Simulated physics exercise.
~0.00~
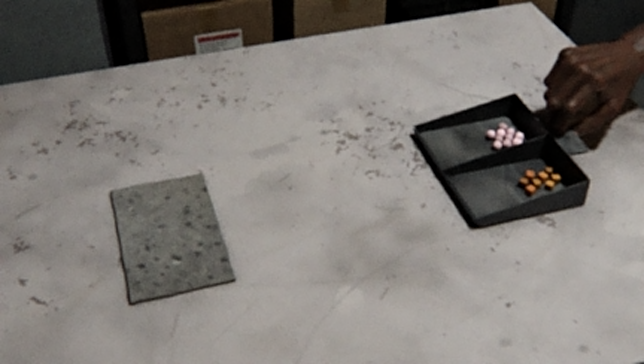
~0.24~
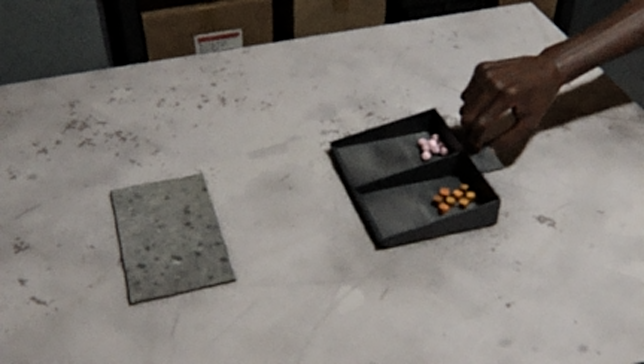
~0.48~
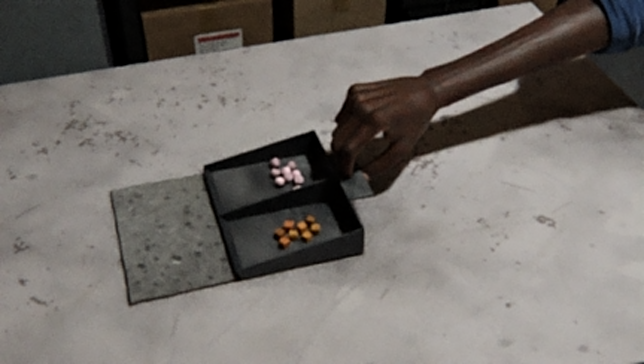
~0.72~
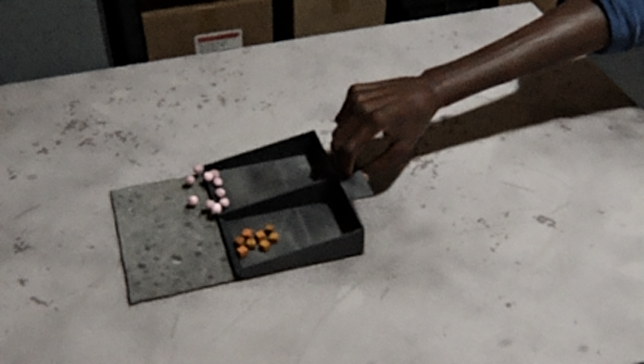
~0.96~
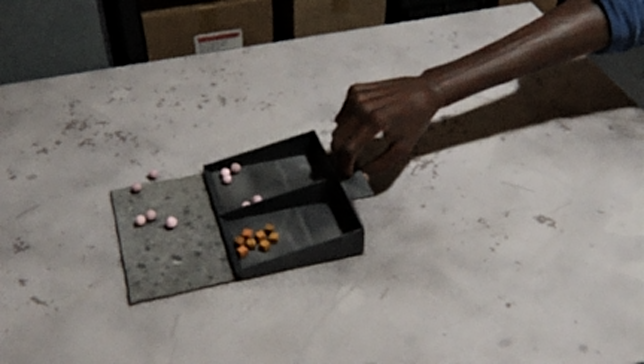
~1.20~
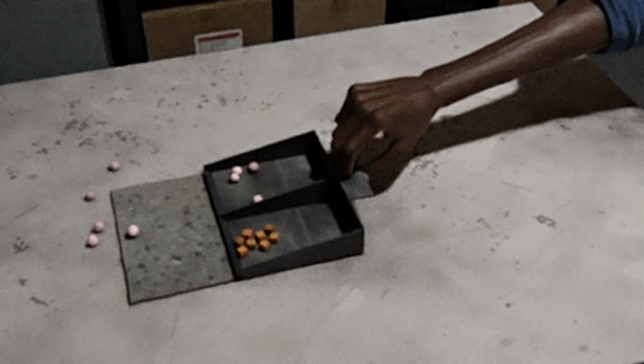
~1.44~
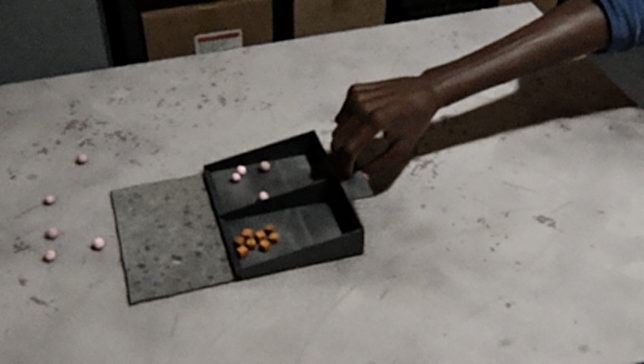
To begin with, a hand at the right holds a dark, divided tray on a pale, speckled tabletop, with small pink balls in the far section and orange pieces in the near one. The hand pushes the tray left towards a flat grey slab. The tray meets the slab's edge and stops, and the contents slide towards the front rim. Several pink balls spill over onto the slab and roll left across it onto the tabletop, while the rest stay in the tray. The orange pieces end bunched inside near the rim, the hand still in place.
